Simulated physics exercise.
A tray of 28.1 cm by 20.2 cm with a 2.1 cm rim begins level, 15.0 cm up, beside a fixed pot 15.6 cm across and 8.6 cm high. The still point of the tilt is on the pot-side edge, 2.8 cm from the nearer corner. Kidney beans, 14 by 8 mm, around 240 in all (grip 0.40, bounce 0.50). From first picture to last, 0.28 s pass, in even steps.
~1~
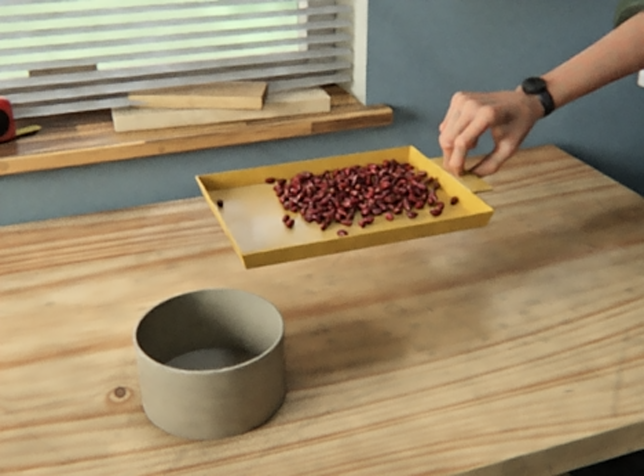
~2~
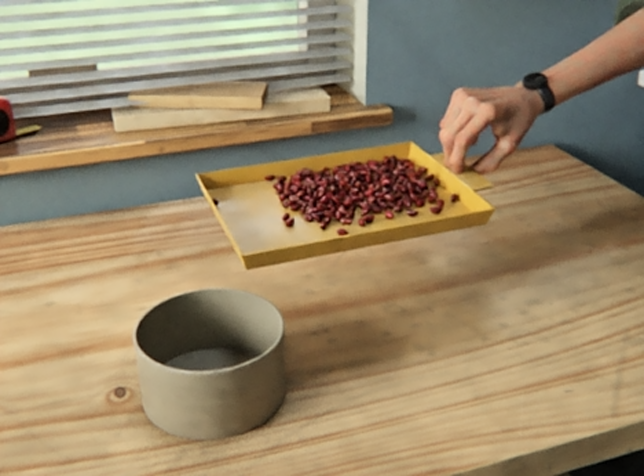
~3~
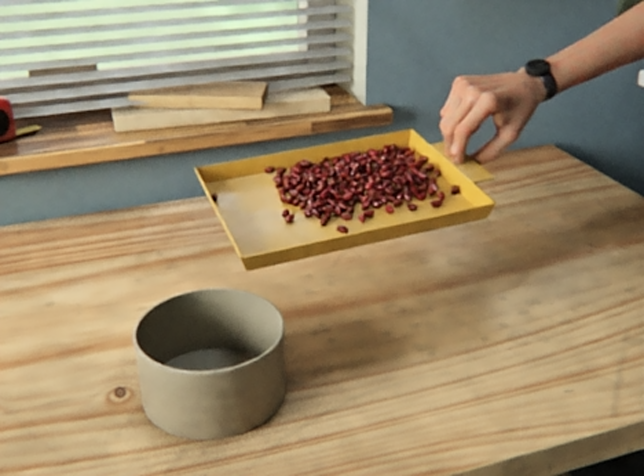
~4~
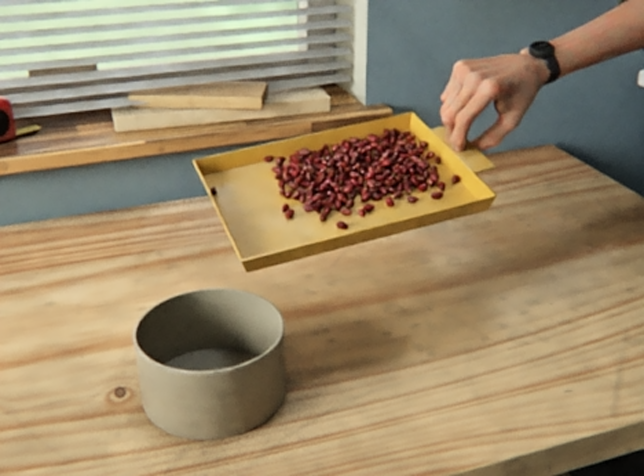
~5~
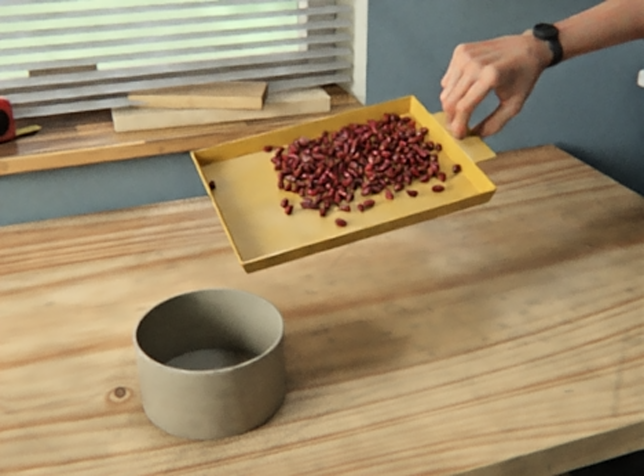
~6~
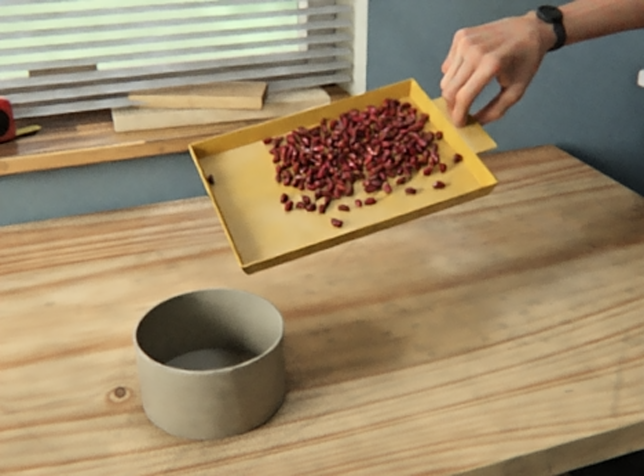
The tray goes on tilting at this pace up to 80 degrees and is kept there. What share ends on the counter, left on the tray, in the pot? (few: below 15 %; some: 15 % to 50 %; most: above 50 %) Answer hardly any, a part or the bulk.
Counter a part, tray hardly any, pot the bulk.
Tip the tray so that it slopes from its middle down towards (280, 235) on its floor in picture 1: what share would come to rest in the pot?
Some 95 per cent.
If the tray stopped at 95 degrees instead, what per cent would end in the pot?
It would be near 75 per cent.
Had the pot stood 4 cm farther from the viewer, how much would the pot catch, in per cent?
It would be near 25 per cent.
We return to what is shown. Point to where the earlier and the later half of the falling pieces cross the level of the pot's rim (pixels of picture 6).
First near (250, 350), later near (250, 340).
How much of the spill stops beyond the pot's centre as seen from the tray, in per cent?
About 30 per cent.
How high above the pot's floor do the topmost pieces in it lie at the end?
Roughly 2.5 cm.
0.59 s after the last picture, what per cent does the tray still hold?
Some 65 per cent of the load.
Then, 0.35 s after the last picture, tilt 48 degrees; the tray holds 100 %, the pot 0 %.
Then, 0.59 s after the last picture, tilt 69 degrees; the tray holds 65 %, the pot 15 %.
Then, 0.93 s after the last picture, tilt 80 degrees; the tray holds 10 %, the pot 60 %.
In the end, counter 25 %, tray 5 %, pot 70 %.
